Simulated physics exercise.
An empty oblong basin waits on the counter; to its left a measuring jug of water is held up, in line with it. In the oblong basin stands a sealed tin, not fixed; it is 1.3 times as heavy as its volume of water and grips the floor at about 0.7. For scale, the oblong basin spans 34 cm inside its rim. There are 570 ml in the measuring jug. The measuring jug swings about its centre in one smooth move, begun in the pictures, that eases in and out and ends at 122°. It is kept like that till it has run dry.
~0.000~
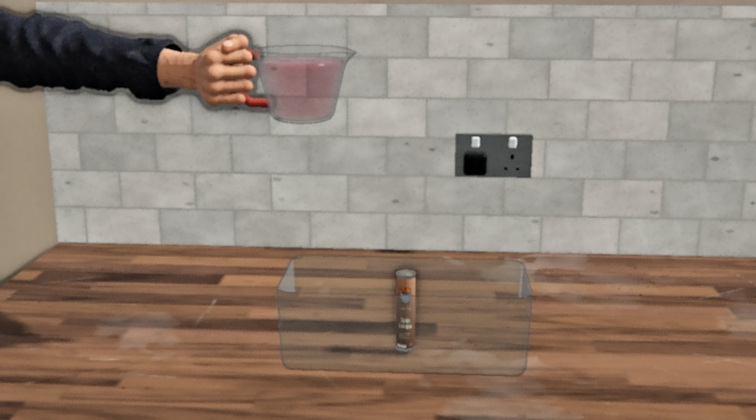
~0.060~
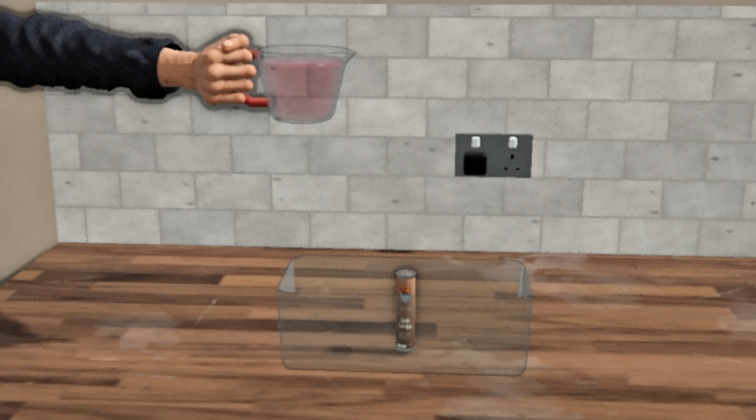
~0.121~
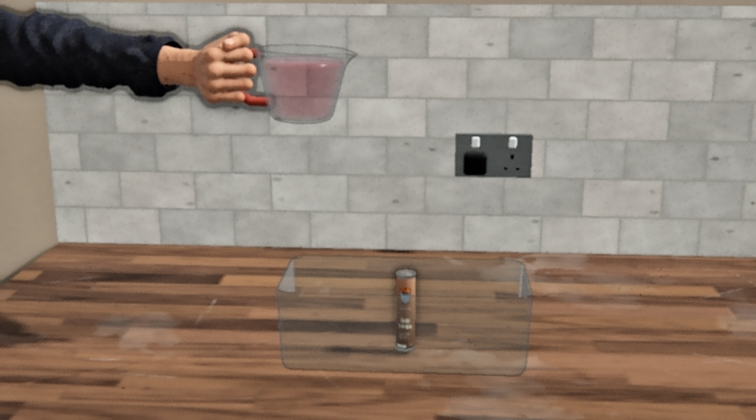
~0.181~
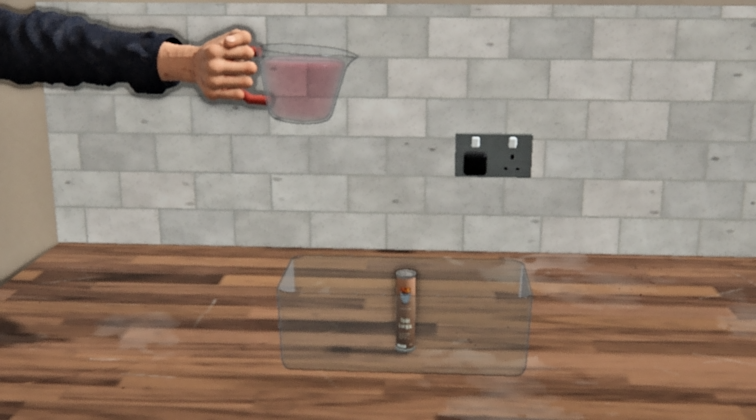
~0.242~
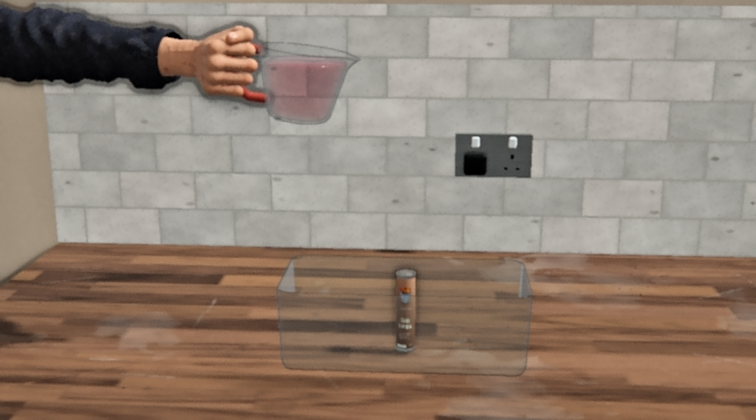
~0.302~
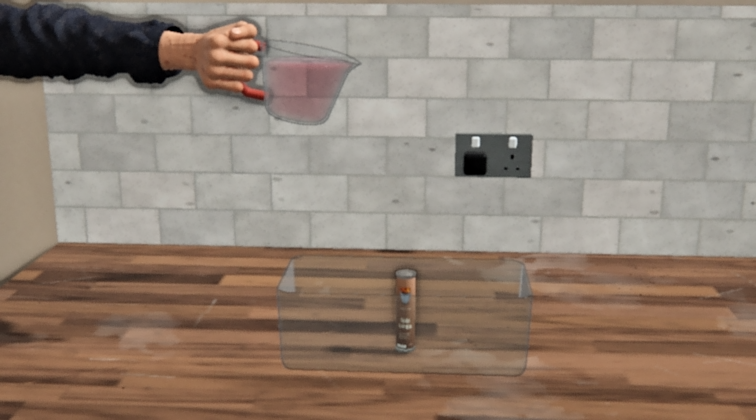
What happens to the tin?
It keeps standing.
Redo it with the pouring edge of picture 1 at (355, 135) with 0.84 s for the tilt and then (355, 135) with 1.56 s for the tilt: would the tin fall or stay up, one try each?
First it goes over; then it goes over.
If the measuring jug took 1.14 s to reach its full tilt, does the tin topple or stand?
The tin goes over.
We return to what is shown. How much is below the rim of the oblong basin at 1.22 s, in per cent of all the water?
About 82 per cent.
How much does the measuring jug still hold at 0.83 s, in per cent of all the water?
Near 54 in a hundred.
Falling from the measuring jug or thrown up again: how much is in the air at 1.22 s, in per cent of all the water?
Near 14 in a hundred.
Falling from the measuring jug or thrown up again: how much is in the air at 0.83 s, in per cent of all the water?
About 34 per cent.
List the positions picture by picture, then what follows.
In the first picture, it leans 0°; its right rim is at (357, 52); the water meets the walls at (260, 59) and (345, 61); the oblong basin's rim runs from (285, 274) to (527, 280); the tin's top is at (406, 277).
In the second picture, it leans 0°; its right rim is at (357, 52); the water meets the walls at (261, 60) and (345, 61).
In the third picture, it leans 2°; its right rim is at (358, 53); the water meets the walls at (262, 59) and (346, 61).
In the fourth picture, it leans 4°; its right rim is at (359, 56); the water meets the walls at (263, 60) and (346, 62).
In the fifth picture, it leans 7°; its right rim is at (360, 59); the water meets the walls at (264, 60) and (349, 62).
In the sixth picture, it leans 11°; its right rim is at (362, 63); the water meets the walls at (266, 60) and (354, 63).
By 0.83 s the tilt is 67° and 55 per cent is still to pour; the tin stands where it began.
By 1.22 s the tilt is 108° and 2 per cent is still to pour; the tin stands where it began.
By 1.62 s the tilt is 122° and 0 per cent is still to pour; the tin stands where it began.
By 2.06 s the tilt is 122° and 0 per cent is still to pour; the tin stands where it began.
At rest the tin stands where it began.
